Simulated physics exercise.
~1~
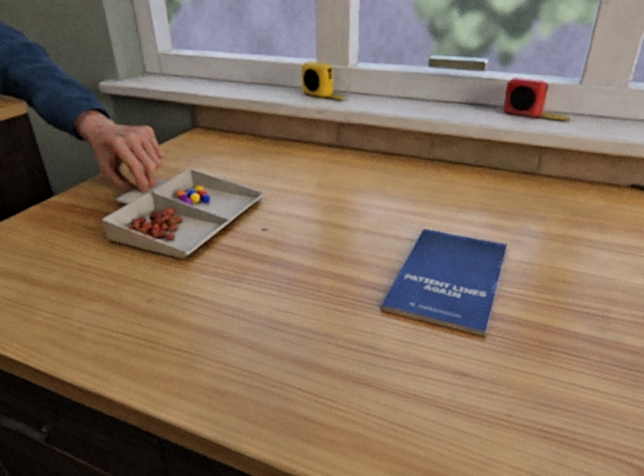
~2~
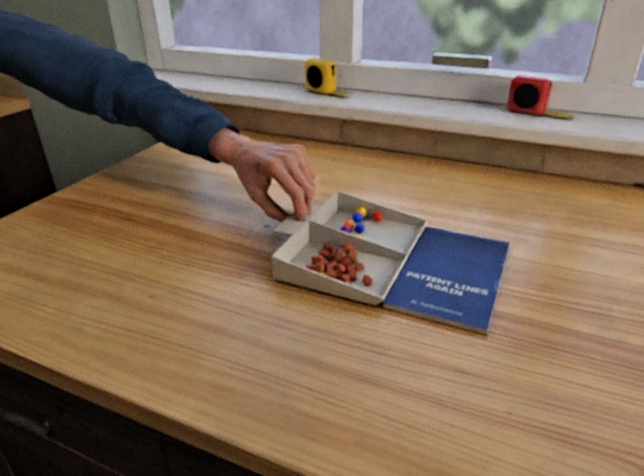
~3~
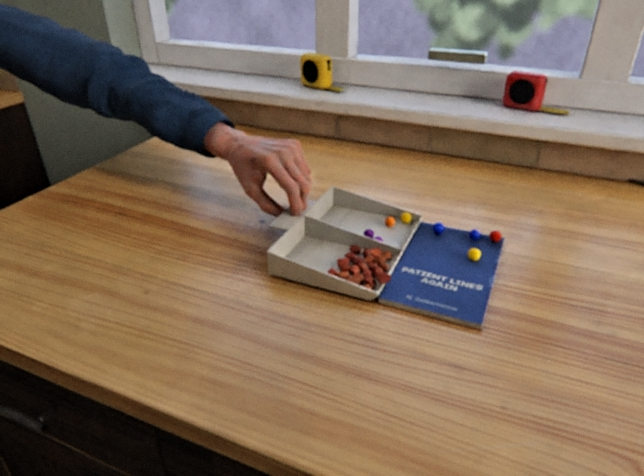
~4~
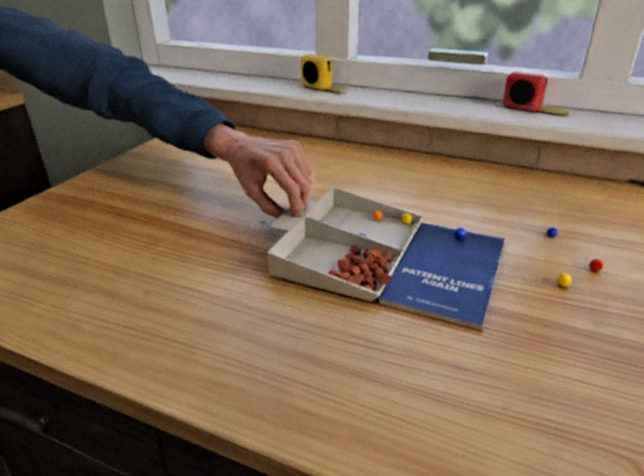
On a wooden counter, a hand sliding a divided tray right against a blue book, reddish pieces staying in, some colourful balls spilling out.
